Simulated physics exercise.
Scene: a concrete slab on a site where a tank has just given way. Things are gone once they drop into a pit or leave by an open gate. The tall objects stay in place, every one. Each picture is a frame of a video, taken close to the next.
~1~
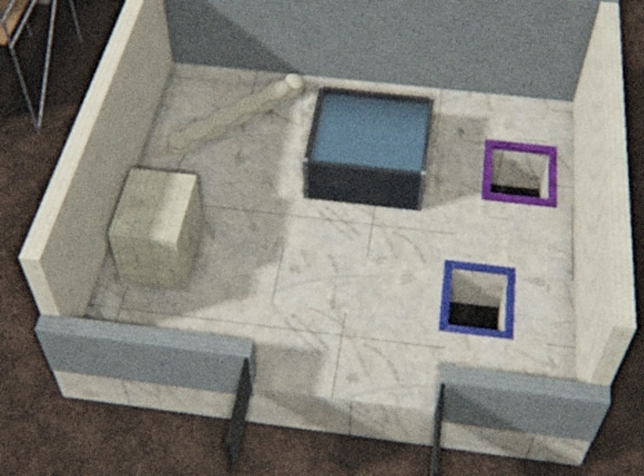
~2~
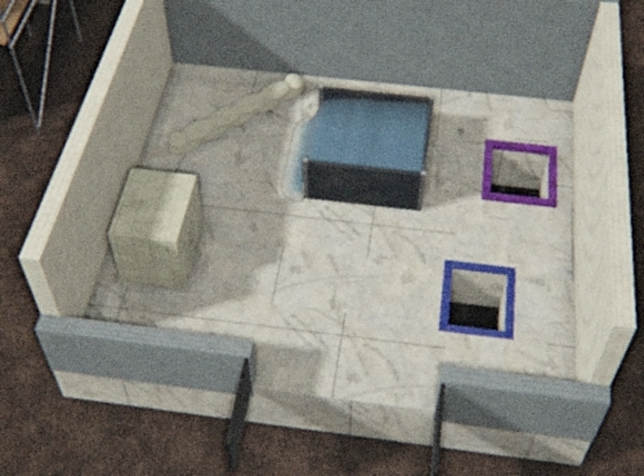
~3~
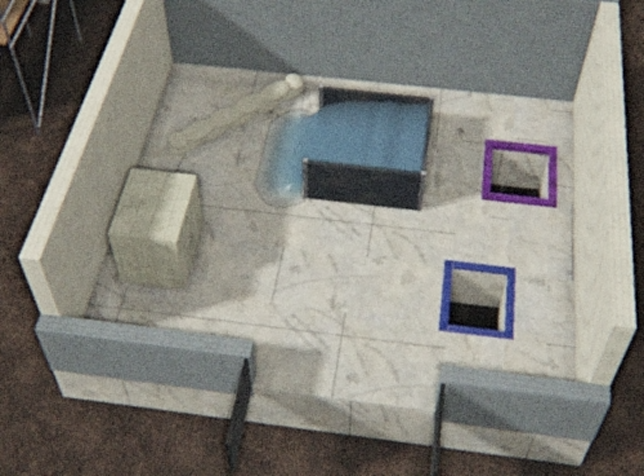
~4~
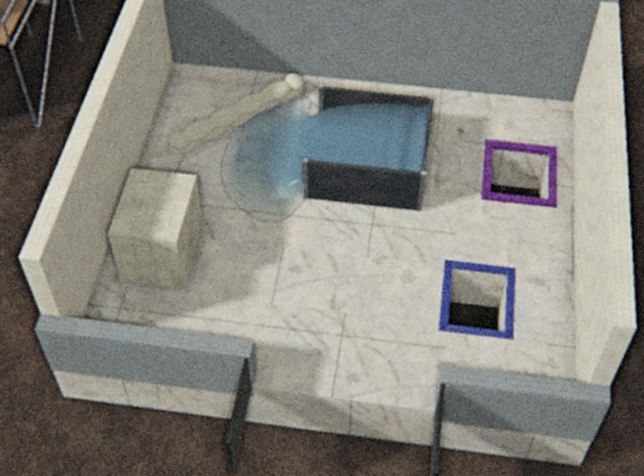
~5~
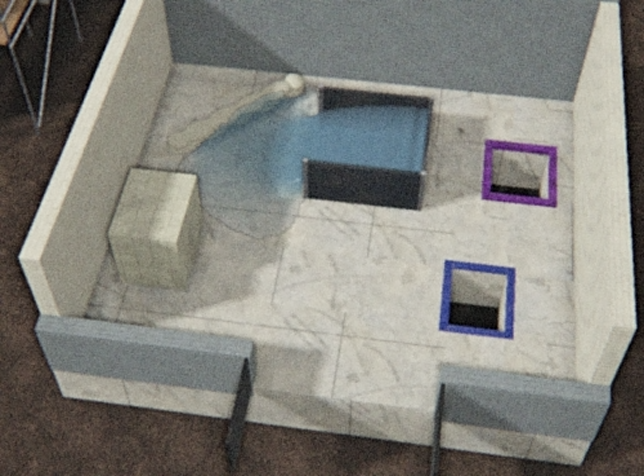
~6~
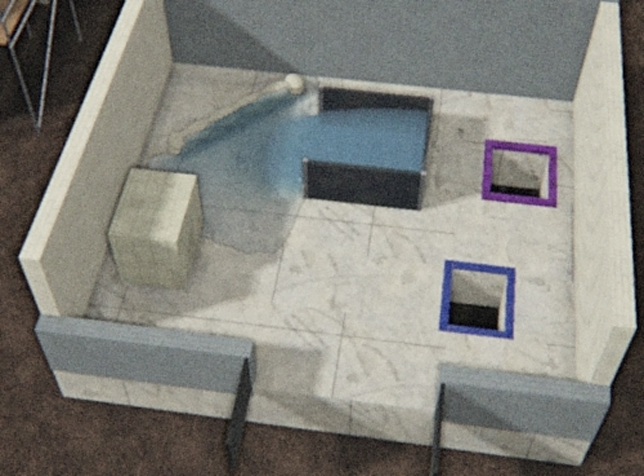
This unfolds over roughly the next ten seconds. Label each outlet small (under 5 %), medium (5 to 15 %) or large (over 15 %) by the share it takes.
Labels: Gate: Medium, blue pit: Medium, purple pit: Small.
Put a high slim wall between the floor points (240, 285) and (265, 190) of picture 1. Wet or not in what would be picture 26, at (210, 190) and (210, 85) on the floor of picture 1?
Log, in order: Waterlogged / waterlogged.
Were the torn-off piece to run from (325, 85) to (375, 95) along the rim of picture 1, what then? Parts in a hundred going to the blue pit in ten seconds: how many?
Parts in a hundred: Blue 4.
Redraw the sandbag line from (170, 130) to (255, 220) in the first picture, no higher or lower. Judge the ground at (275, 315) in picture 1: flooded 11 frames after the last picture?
I'd say it ends up inundated.
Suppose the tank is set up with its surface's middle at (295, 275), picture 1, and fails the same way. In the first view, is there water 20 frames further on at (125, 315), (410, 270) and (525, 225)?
In order: Inundated, then unflooded, then unflooded.
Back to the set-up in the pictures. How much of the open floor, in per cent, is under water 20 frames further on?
Roughly 60 per cent.
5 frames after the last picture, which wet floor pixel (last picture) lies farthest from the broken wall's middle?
At roughly (104, 260).
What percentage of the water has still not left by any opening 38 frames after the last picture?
Estimate: Near 94 %.
A moment on, water covers 25 % of the floor; the gate 0 %, the blue pit 0 %, the purple pit 0 %.
Next, water covers 30 % of the floor; the gate 0 %, the blue pit 0 %, the purple pit 0 %.
Then, water covers 60 % of the floor; the gate 0 %, the blue pit 0 %, the purple pit 0 %.
Later, water covers 80 % of the floor; the gate 3 %, the blue pit 3 %, the purple pit 0 %.
In the end, water covers 95 % of the floor; the gate 11 %, the blue pit 9 %, the purple pit 1 %.
